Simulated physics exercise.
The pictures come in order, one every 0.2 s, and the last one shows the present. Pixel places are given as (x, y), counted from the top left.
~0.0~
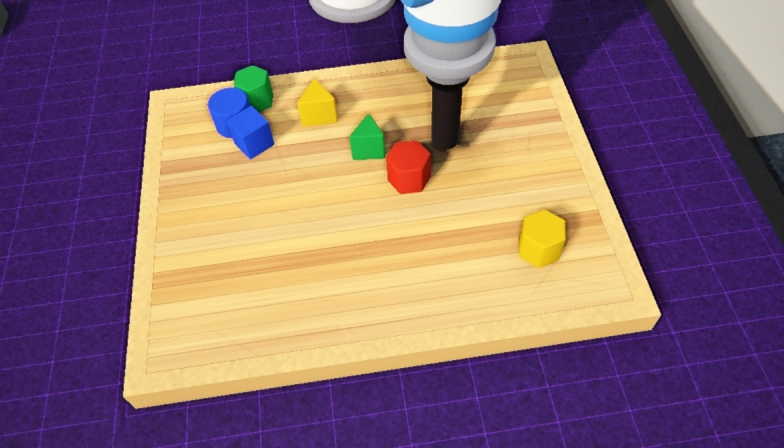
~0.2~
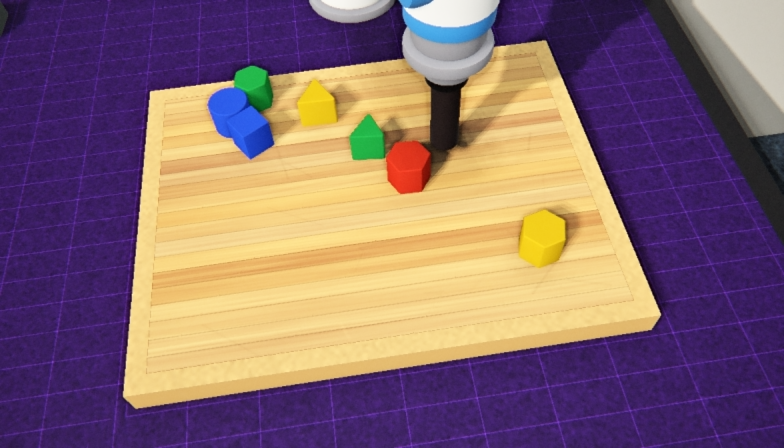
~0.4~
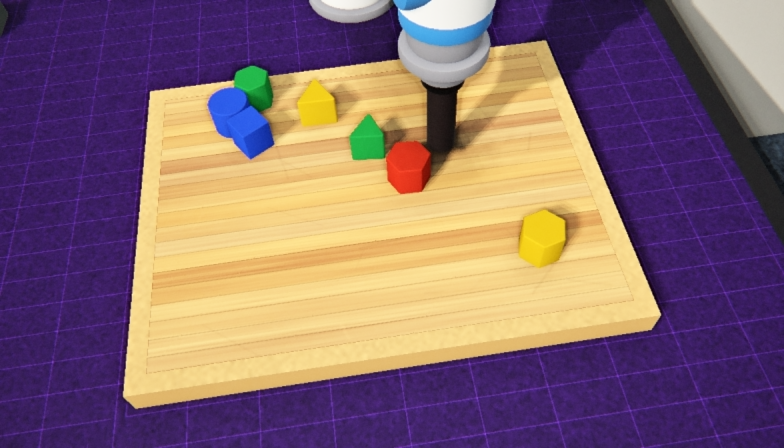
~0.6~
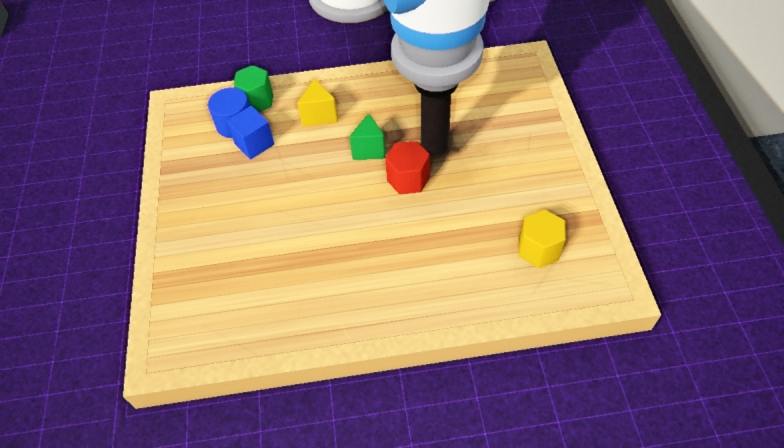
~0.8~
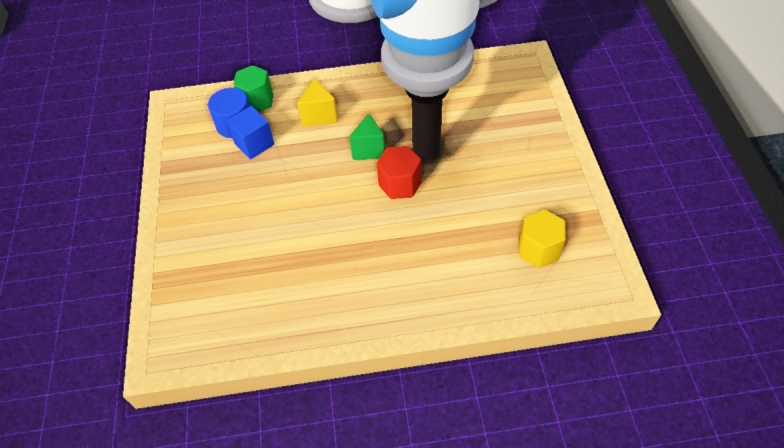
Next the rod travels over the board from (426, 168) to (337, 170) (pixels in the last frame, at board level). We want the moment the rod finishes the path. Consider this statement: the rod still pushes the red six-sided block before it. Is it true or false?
The claim does not hold.
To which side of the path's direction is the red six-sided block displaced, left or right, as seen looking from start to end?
Measured against the direction from start to end, the red six-sided block shifts toward the left-hand side.
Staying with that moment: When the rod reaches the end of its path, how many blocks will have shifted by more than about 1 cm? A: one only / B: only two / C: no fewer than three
My pick is A.
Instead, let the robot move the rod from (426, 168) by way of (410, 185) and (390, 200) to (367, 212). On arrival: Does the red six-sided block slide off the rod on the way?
Going by the path, no.
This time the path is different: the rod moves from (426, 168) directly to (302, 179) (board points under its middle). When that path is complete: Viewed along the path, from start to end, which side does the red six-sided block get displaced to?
To the path's left.
What follows on the original path. One third of the way, rod (395, 152); red six-sided block (374, 169), turned 35° anticlockwise.
Two thirds of the way, rod (364, 153); red six-sided block (364, 174), turned 55° anticlockwise.
At the end, rod (334, 153); green triangular piece in place; red six-sided block (364, 174), turned 55° anticlockwise.
